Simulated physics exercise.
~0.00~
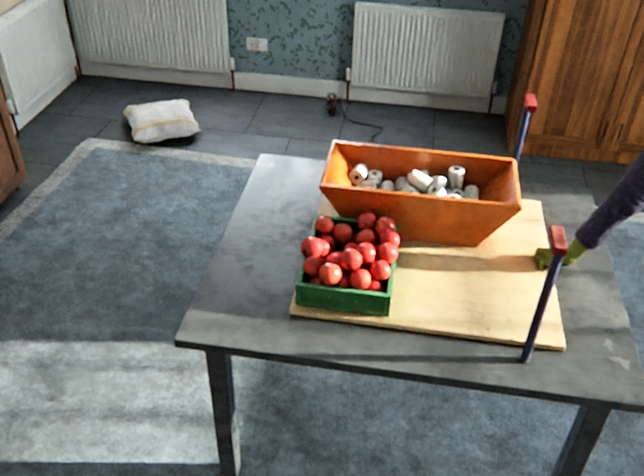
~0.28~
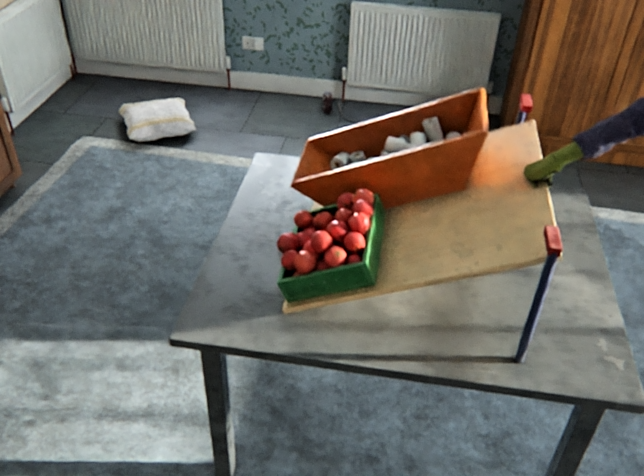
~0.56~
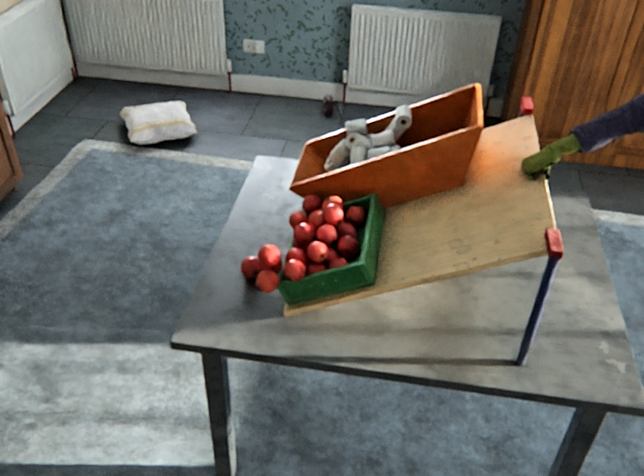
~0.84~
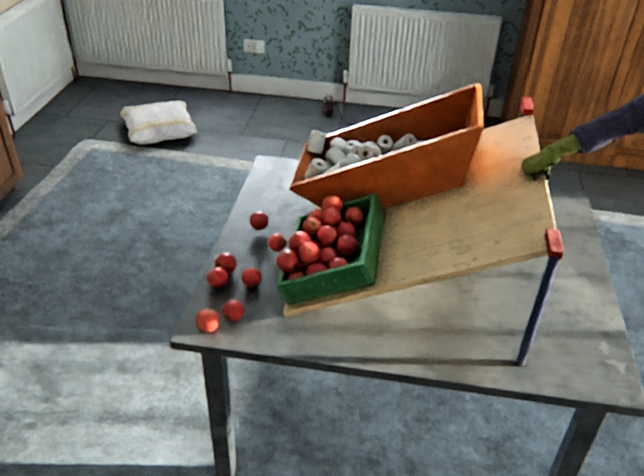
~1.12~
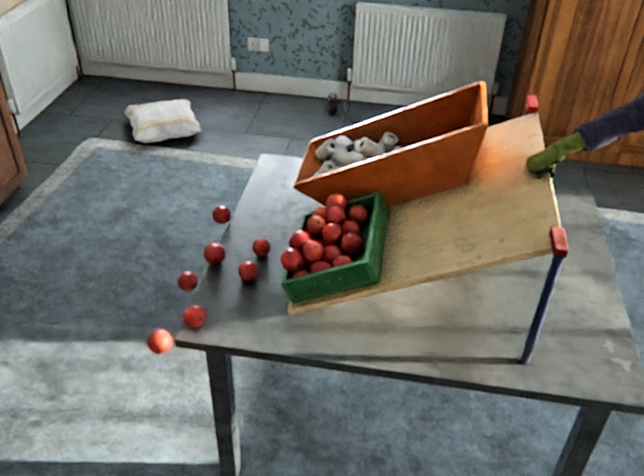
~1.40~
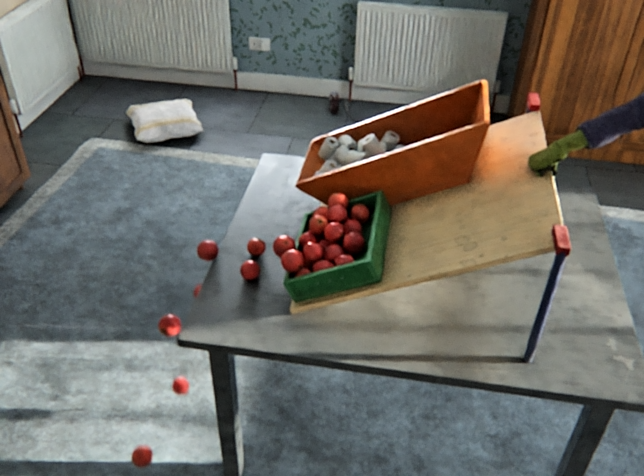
A hinged board on a table, holding a green crate of tomatoes and an orange crate of paper rolls, is tilted up at its right end by a gloved hand and held there; several tomatoes spill leftward and some drop off the table, while the rolls stay in their crate.
